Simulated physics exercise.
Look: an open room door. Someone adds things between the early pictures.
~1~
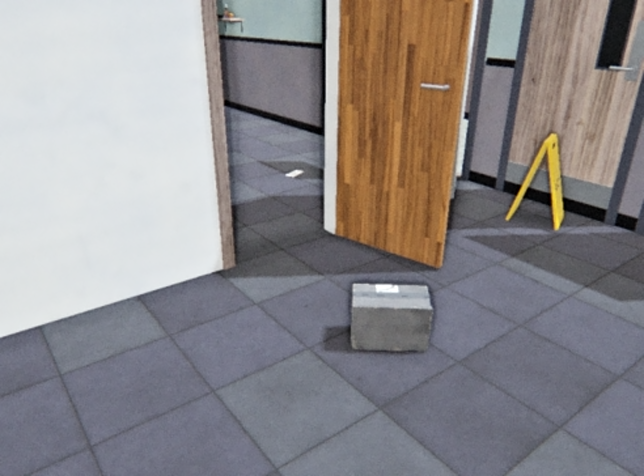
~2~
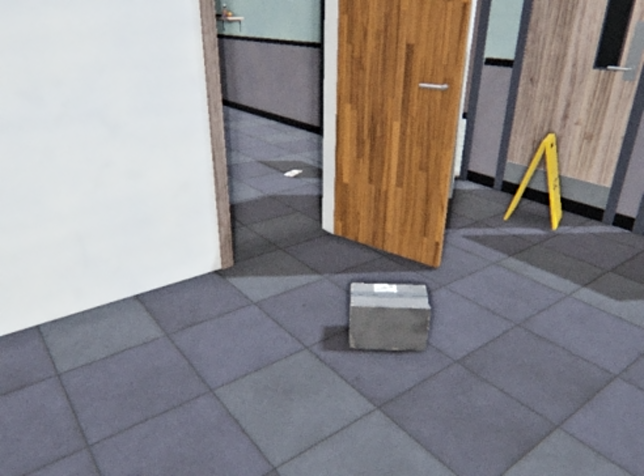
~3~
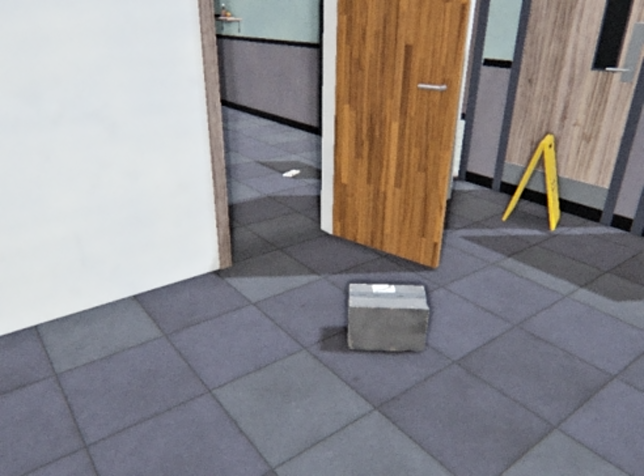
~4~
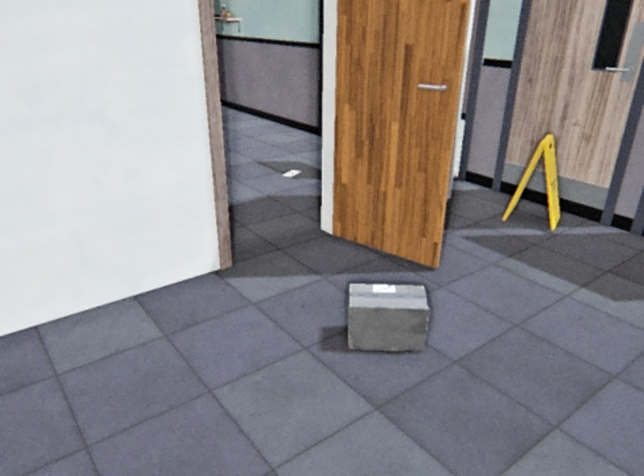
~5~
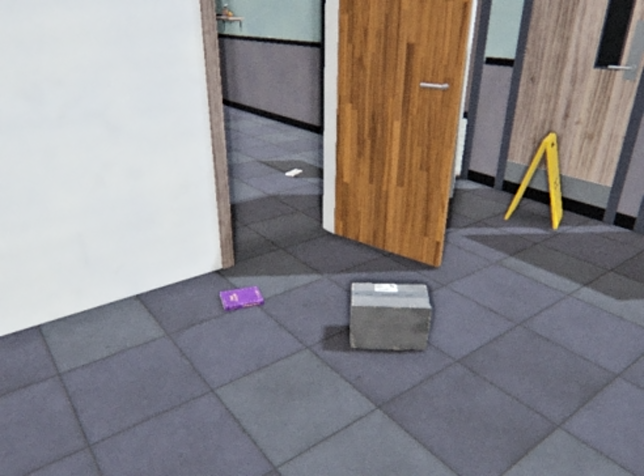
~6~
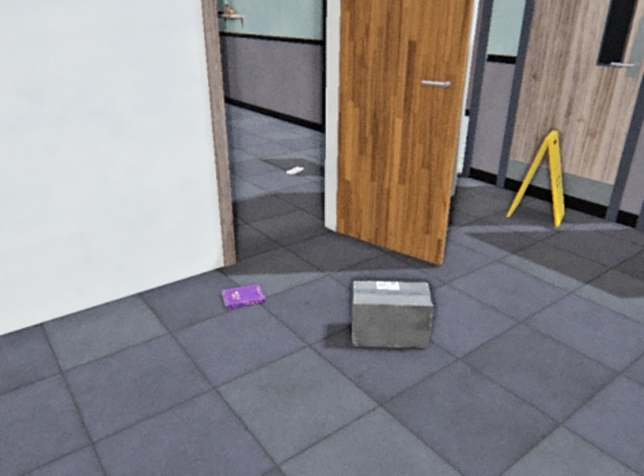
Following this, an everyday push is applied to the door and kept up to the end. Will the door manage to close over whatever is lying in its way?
Yes.
Then, 0.80 s after the last picture, door 84° open.
Then, 1.60 s after the last picture, door 49° open.
Then, 2.30 s after the last picture, door 18° open.
At rest, door 0° open; both in place. Seen from the same camera at the end, purple book near (243, 296).
